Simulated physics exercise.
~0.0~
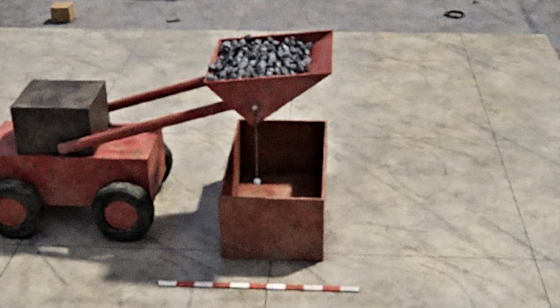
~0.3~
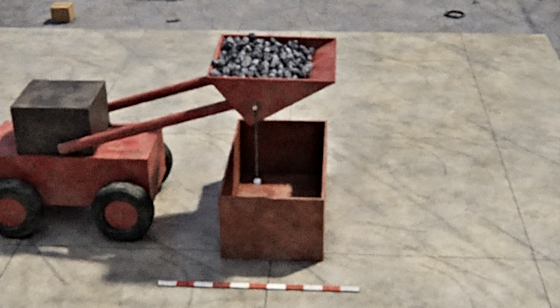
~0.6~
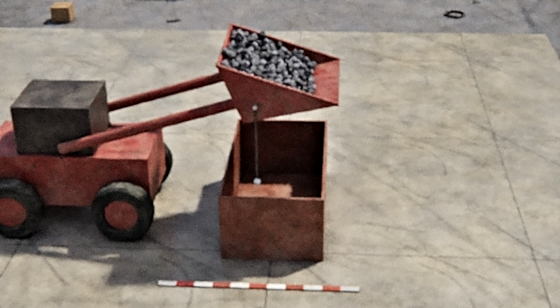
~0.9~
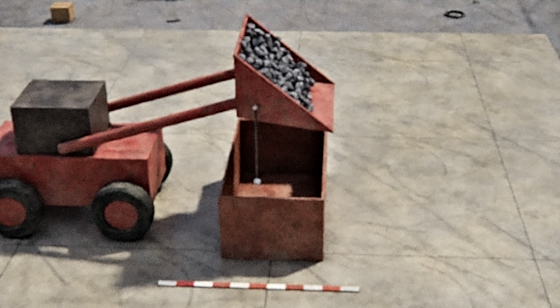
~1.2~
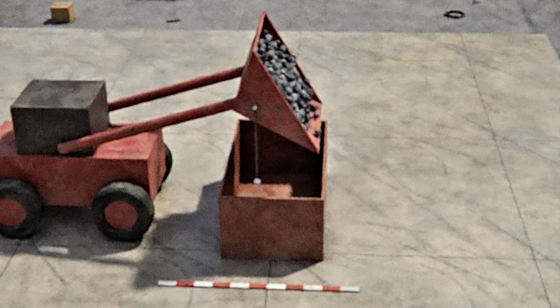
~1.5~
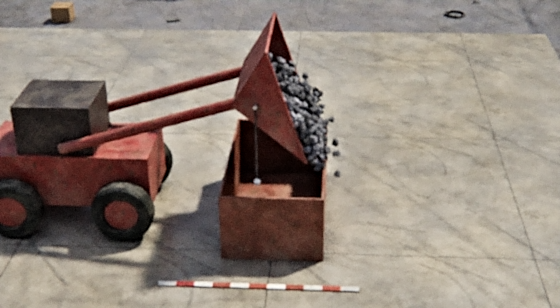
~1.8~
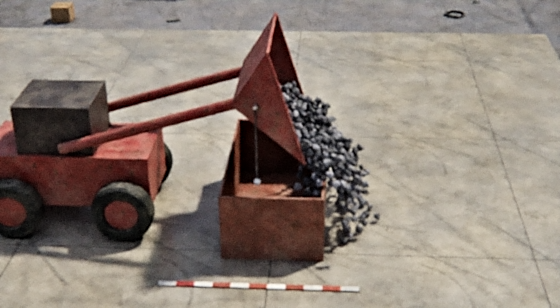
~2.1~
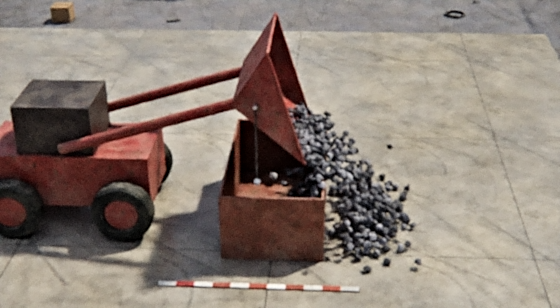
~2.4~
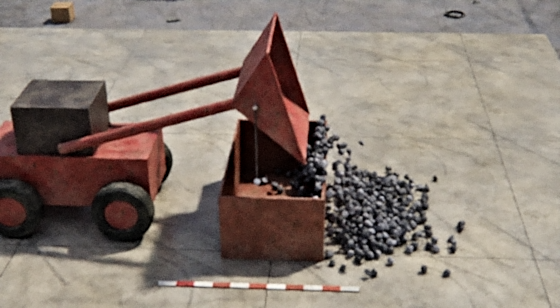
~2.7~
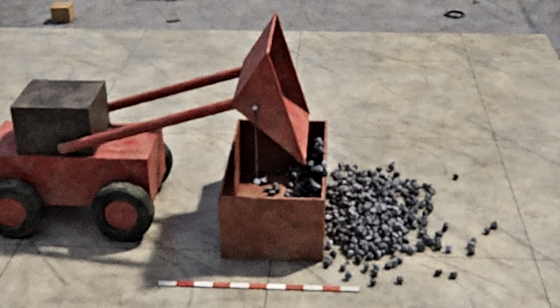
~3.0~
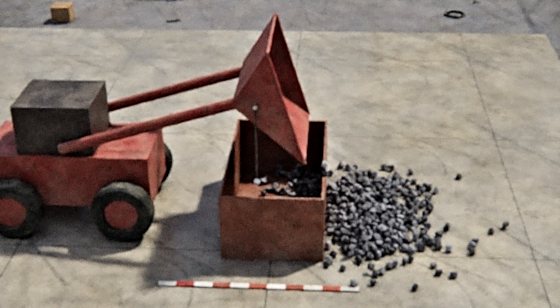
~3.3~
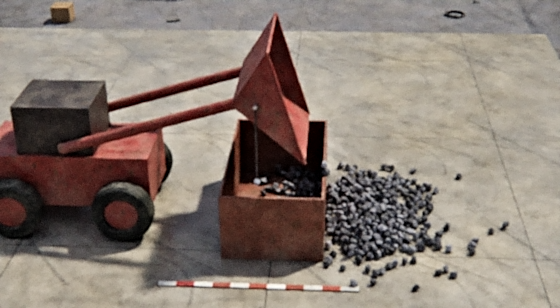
A sunlit concrete yard is seen from above and to the side by a still camera. A red loader with black wheels and a dark block on top stands at left, its arms holding a red bucket of dark grey stones above an open rusty-red bin, with a red-and-white staff in front. The bucket tips steadily to the right, and the stones begin sliding over its lip. They pour down, some into the bin but most past its right side. The emptied bucket stays tilted, leaving a wide heap on the ground and a smaller share inside the bin.
